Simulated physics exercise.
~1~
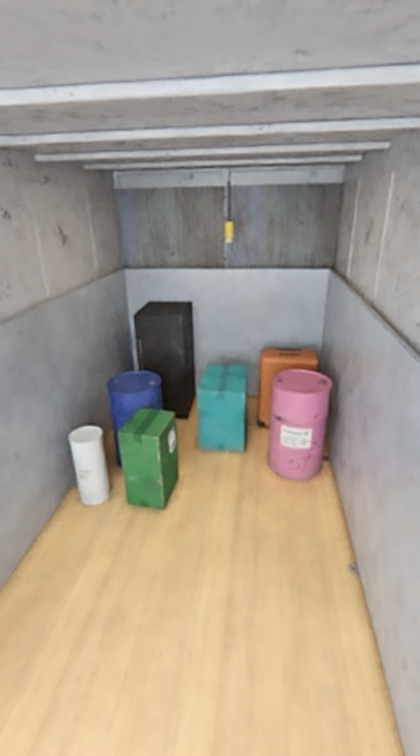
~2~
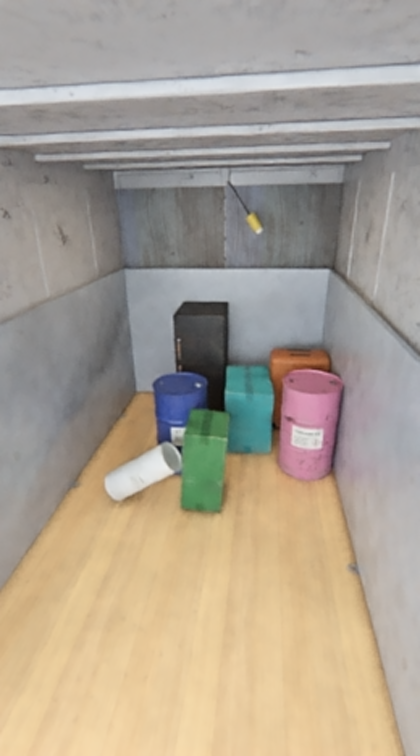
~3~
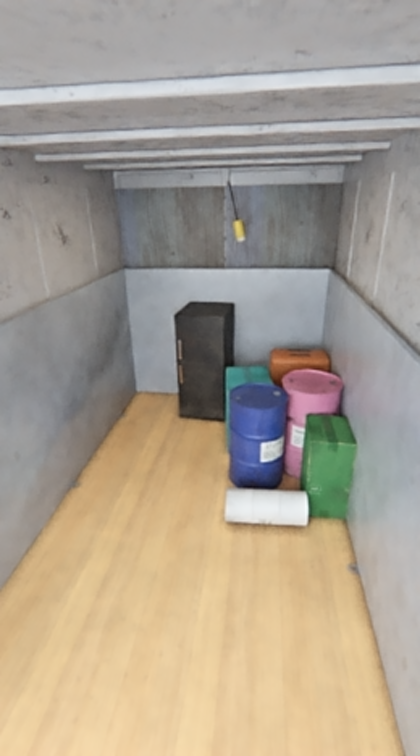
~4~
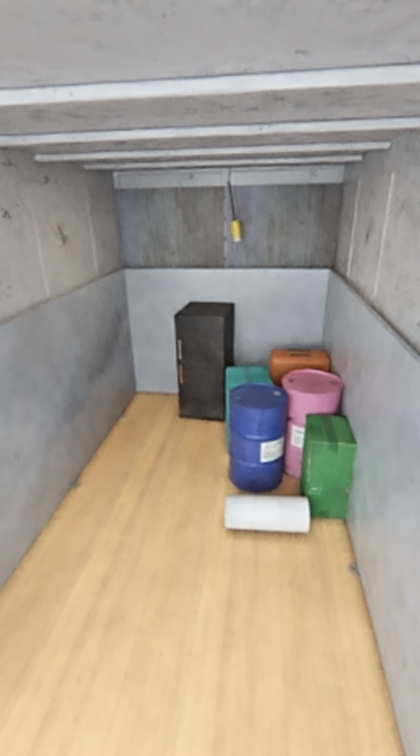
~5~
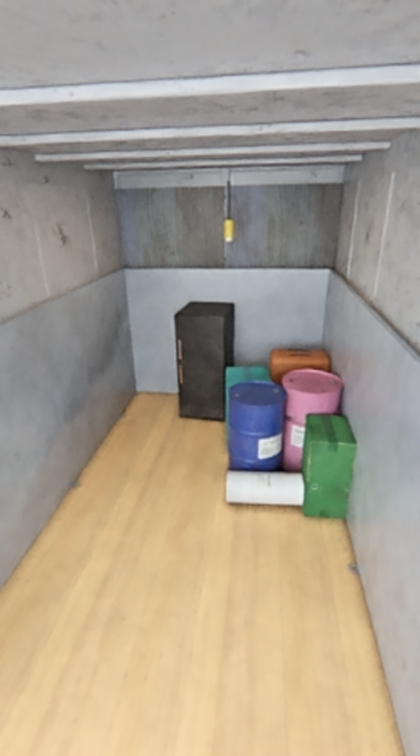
In a van's load bay, most items slide right and the white canister topples over.
